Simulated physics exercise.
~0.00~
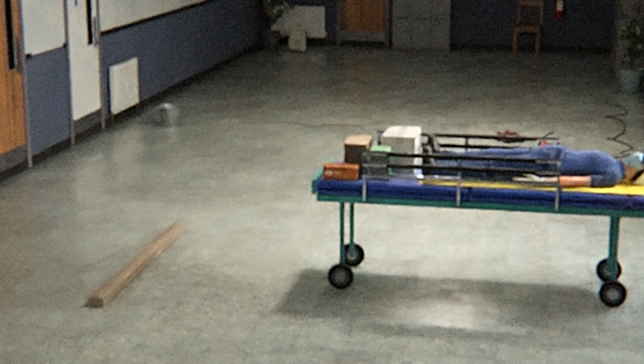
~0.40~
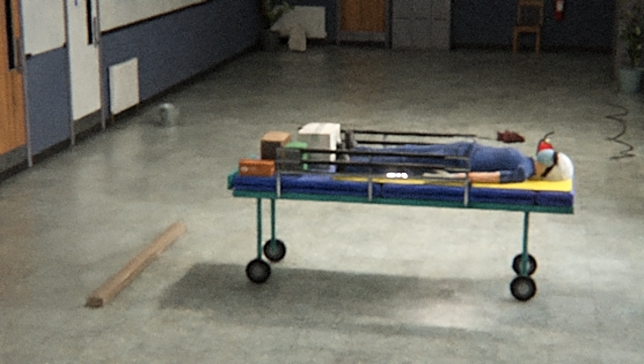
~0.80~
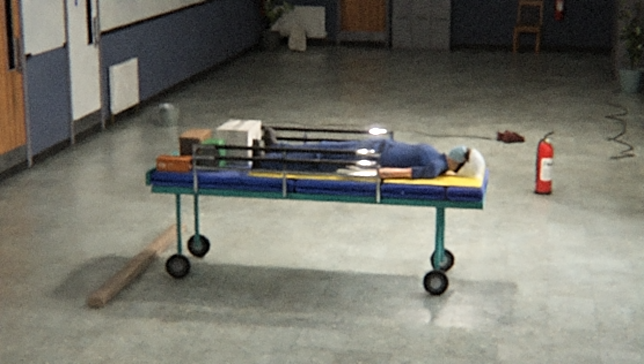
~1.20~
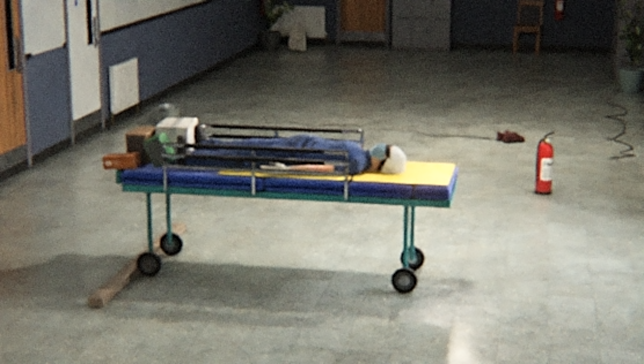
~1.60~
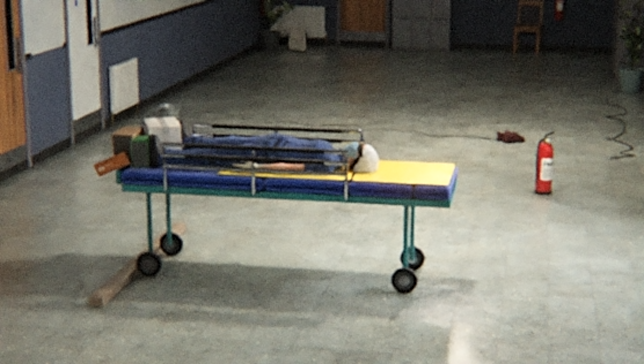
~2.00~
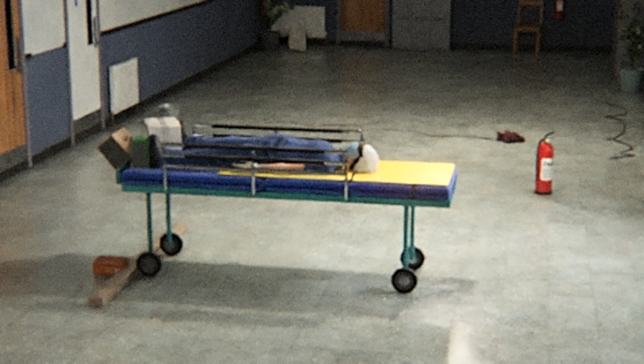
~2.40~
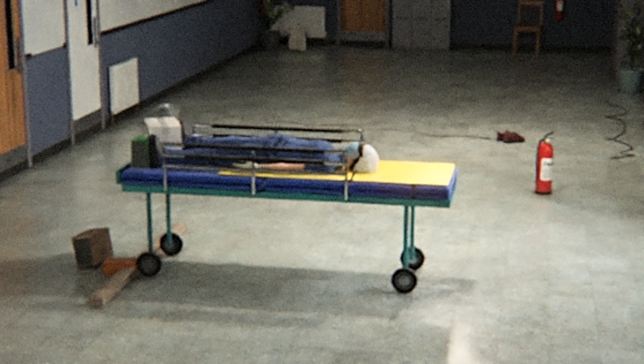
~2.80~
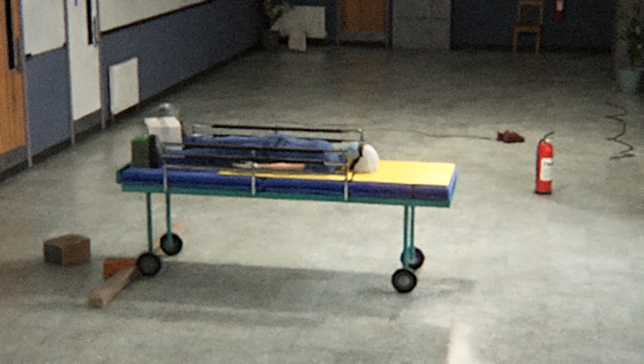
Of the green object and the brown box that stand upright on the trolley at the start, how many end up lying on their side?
One of them does. The brown box ends on its side on the floor, while the green object is still upright on the trolley.
